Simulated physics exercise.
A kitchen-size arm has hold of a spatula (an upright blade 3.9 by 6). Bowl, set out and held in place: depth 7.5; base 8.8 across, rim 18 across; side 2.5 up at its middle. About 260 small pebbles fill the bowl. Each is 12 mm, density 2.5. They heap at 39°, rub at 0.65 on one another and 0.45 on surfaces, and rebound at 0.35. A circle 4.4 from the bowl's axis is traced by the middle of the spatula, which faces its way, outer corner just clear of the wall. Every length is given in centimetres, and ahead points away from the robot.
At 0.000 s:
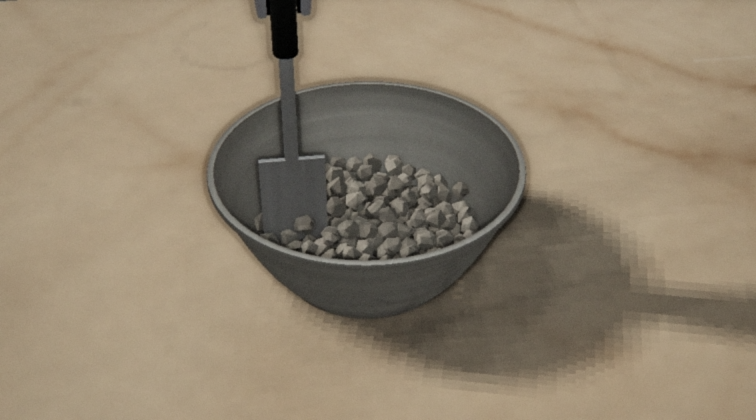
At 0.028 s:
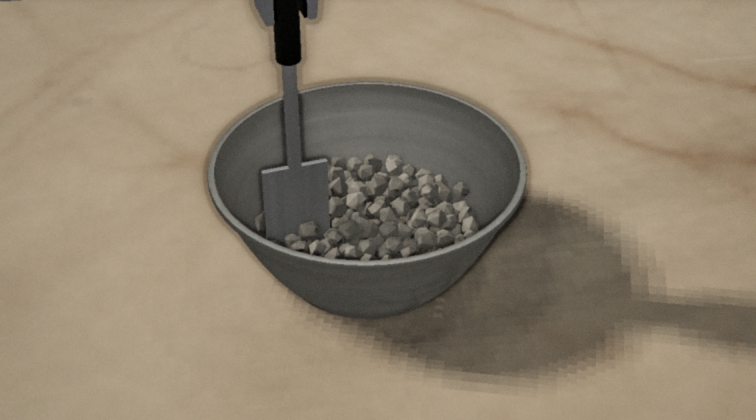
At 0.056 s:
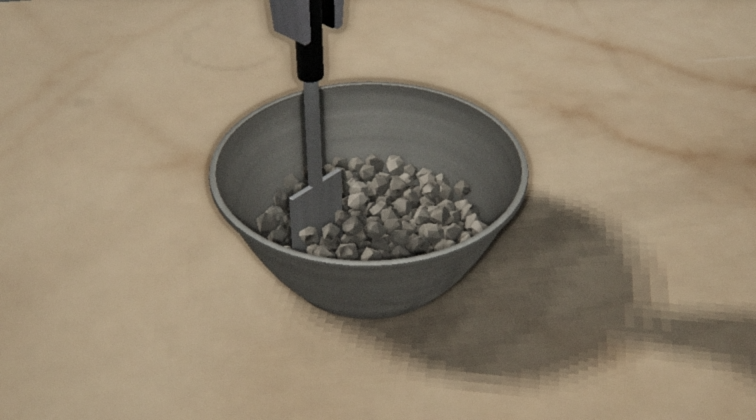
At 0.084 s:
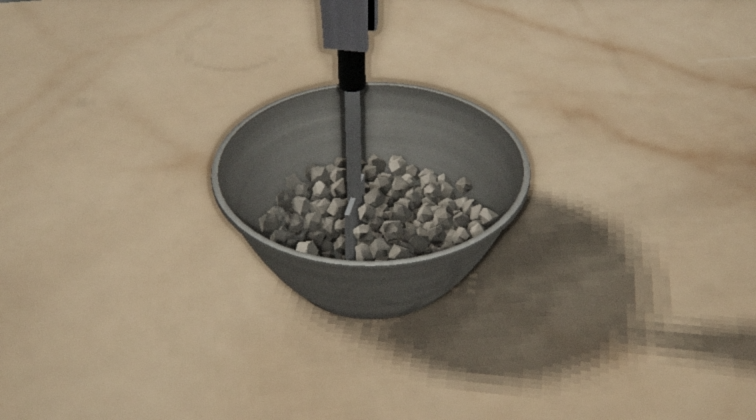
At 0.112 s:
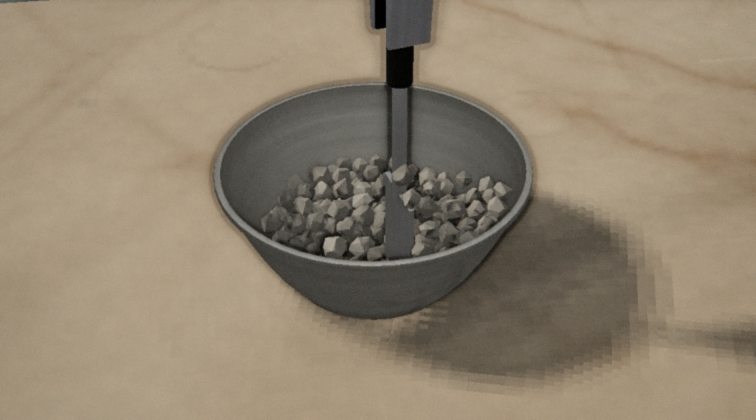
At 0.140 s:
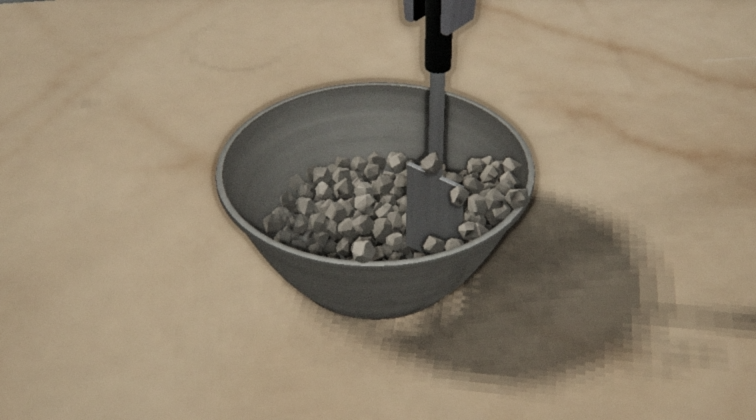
A robotic arm sweeping an upright spatula from left to right through small grey pebbles in a bowl, the blade turning as it pushes them.
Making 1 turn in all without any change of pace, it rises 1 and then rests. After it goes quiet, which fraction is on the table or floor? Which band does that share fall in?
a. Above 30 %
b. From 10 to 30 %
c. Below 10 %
b, from 10 to 30 %.
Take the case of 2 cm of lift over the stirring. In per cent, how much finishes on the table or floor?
About 15 percent.
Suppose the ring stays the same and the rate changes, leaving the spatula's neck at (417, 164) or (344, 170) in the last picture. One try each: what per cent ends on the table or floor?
Roughly 15 per cent on the first try and 5 per cent on the second.
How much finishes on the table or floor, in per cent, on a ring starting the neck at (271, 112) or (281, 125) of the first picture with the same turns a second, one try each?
Roughly 5 and 15 per cent.
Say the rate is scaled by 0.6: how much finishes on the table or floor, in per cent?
Estimated share: Close to 10 per cent.
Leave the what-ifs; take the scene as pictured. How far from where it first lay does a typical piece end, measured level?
Reading: Around 6 cm.
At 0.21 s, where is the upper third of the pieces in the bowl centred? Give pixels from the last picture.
Centre of upper third: Approx. (427, 145) px.
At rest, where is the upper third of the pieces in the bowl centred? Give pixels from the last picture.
Around (346, 243).
After 0.21 s, 215° round, highest piece 12 above the table; 247 in the bowl, 16 in flight or on the tool.
After 0.29 s, 297° round, highest piece 12 above the table; 234 in the bowl, 3 on the table or floor, 26 in flight or on the tool.
After 0.52 s, 0° round, highest piece 6 above the table; 213 in the bowl, 49 on the table or floor, 1 in flight or on the tool.
After 1.22 s, 0° round, highest piece 6 above the table; 213 in the bowl, 50 on the table or floor.
In the end, 213 in the bowl, 50 on the table or floor. That is 19 % on the table or floor.
